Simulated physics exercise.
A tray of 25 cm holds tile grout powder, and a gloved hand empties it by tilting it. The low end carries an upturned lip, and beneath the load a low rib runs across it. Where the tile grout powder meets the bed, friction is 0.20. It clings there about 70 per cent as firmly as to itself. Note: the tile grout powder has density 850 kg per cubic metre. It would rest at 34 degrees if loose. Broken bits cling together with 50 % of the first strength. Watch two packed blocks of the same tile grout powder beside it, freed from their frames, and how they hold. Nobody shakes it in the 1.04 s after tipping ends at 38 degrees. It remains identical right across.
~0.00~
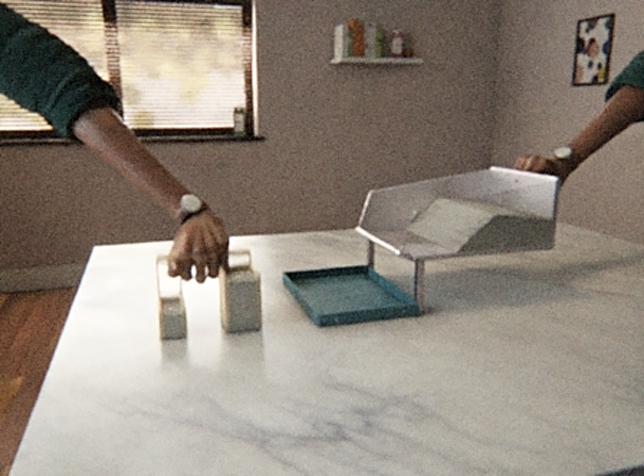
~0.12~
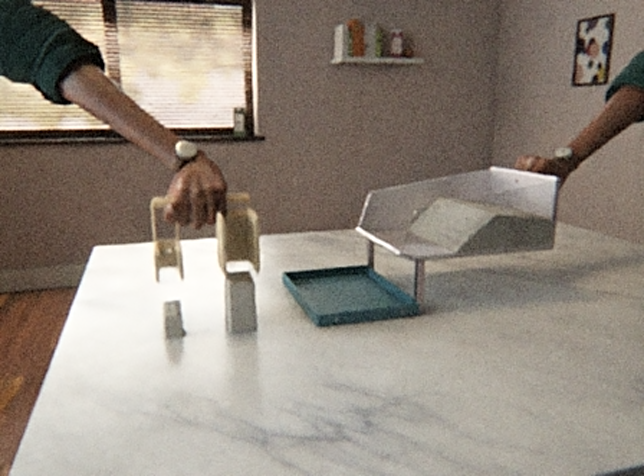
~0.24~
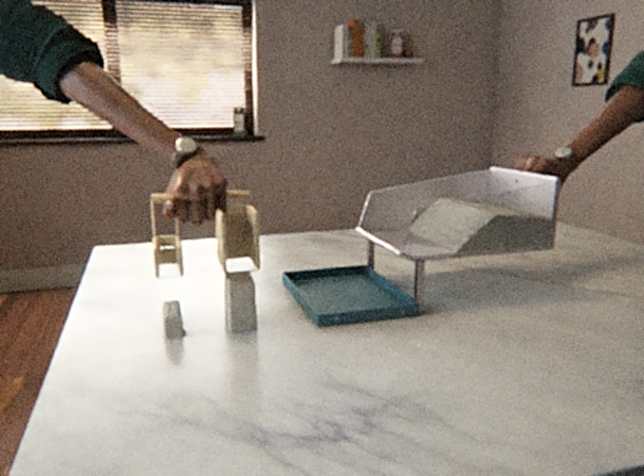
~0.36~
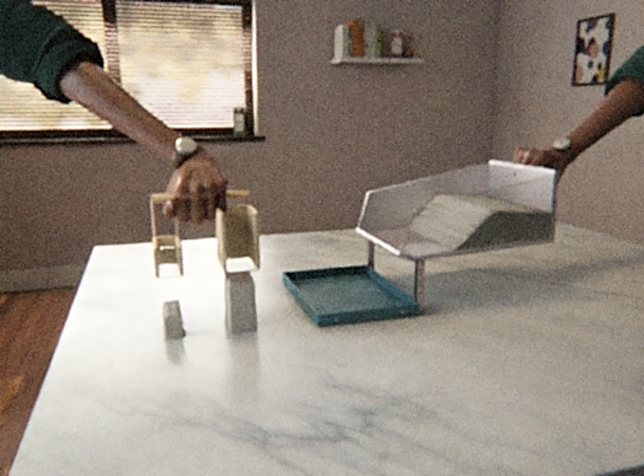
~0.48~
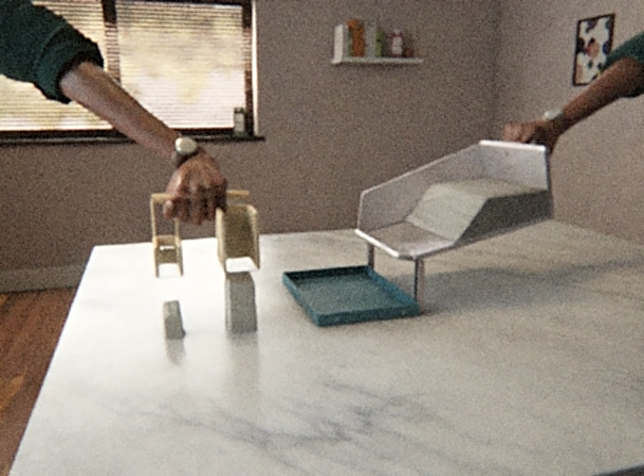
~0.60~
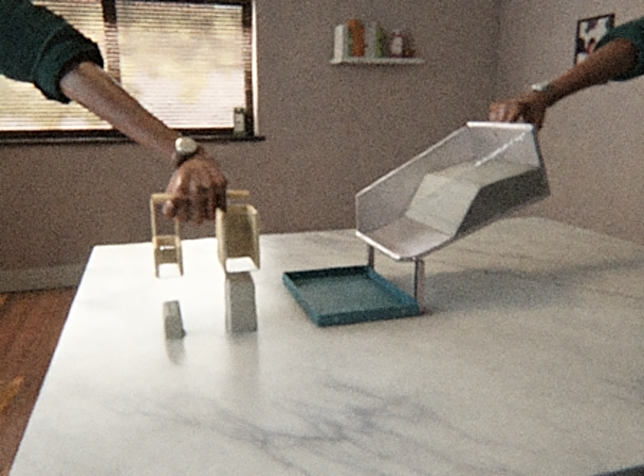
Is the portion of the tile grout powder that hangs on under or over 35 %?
Tile grout powder: Higher than 35 %.
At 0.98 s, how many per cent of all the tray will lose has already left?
Looks like roughly 0 %, give or take.
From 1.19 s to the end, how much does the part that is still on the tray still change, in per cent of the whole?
12 %.
After 0.78 s, the tilt is 35 degrees and 100 % is on the bed.
After 0.98 s, the tilt is 38 degrees and 100 % is on the bed.
After 1.19 s, the tilt is 38 degrees and 60 % is on the bed.
After 1.39 s, the tilt is 38 degrees and 48 % is on the bed.
After 1.91 s, the tilt is 38 degrees and 48 % is on the bed.
